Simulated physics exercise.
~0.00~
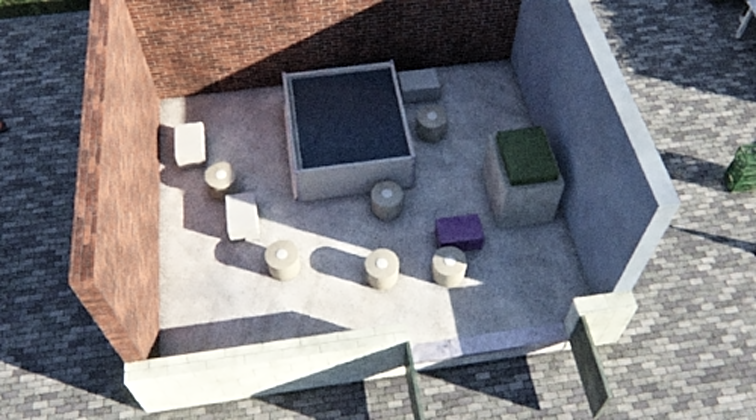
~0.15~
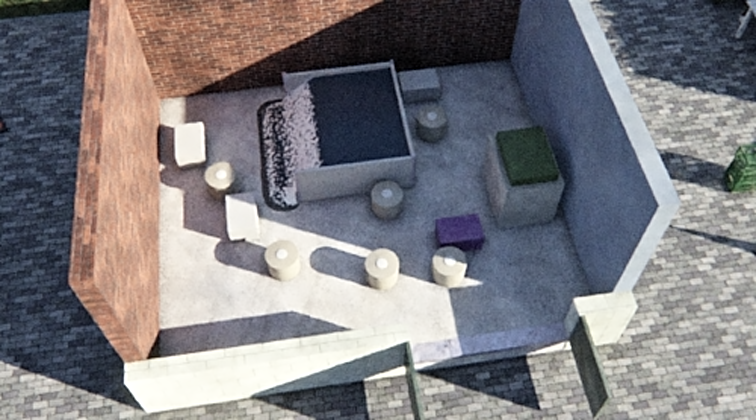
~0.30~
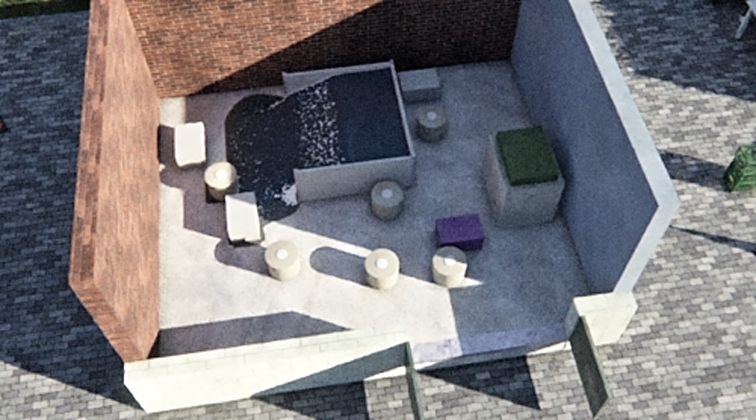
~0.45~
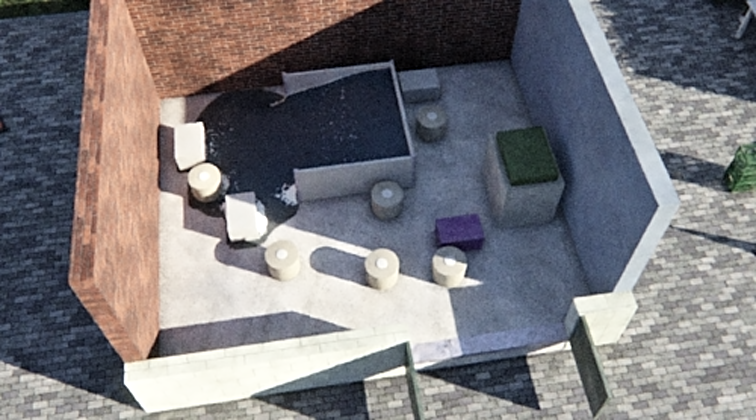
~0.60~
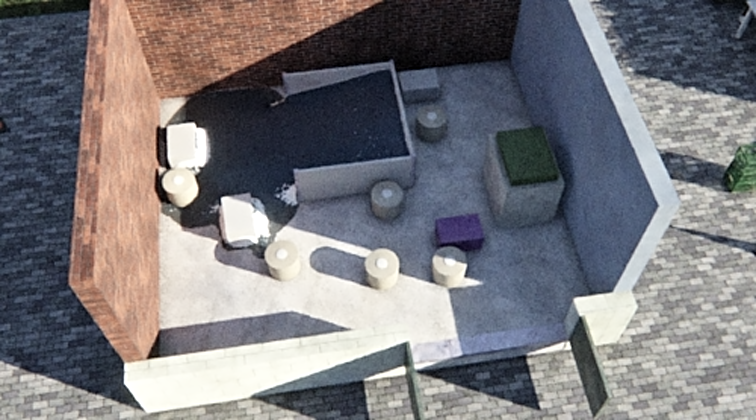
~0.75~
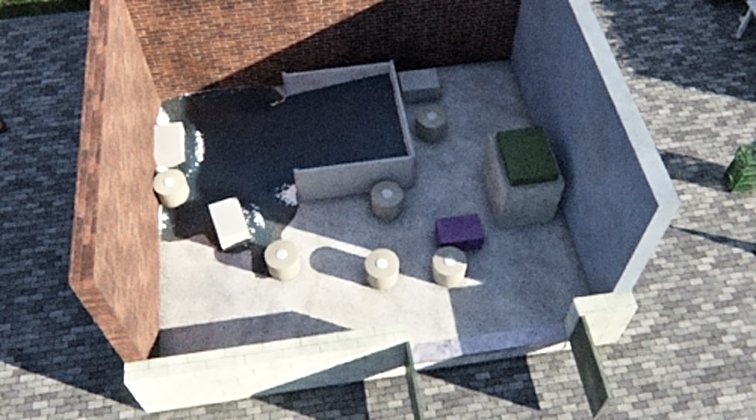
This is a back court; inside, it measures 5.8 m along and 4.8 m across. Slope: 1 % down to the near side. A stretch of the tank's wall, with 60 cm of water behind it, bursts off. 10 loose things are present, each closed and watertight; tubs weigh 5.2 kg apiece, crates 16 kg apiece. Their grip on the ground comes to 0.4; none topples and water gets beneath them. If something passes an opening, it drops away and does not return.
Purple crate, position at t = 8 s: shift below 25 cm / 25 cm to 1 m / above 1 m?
Result: Moderate travel.
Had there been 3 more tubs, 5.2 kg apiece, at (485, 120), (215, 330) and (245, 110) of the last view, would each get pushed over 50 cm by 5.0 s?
Taking them in order: Not far enough, far enough and far enough.
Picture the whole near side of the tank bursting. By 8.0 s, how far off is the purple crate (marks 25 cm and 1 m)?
Result: The purple crate goes a long way.
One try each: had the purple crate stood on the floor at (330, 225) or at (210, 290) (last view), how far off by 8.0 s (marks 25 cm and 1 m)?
From the first spot it does not really budge, and from the second it goes a long way.
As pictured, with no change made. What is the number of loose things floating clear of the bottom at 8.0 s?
Just then, the number is 6.
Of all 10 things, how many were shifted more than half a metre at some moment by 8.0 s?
I get 6.
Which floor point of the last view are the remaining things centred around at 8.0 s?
Around (436, 203).
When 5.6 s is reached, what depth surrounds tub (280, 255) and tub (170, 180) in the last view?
I'd put it at 6 cm and 15 cm respectively.
After 1.6 s the purple crate is near (460, 228), 0.0 m from its start, aground; 0 of 10 are out; 2 afloat.
After 3.6 s the purple crate is near (460, 228), 0.0 m from its start, aground; 0 of 10 are out; 3 afloat.
After 5.6 s the purple crate is near (462, 223), 0.1 m from its start, aground; 0 of 10 are out; 4 afloat.
After 8.0 s the purple crate is near (464, 205), 0.4 m from its start, afloat; 0 of 10 are out; 6 afloat.
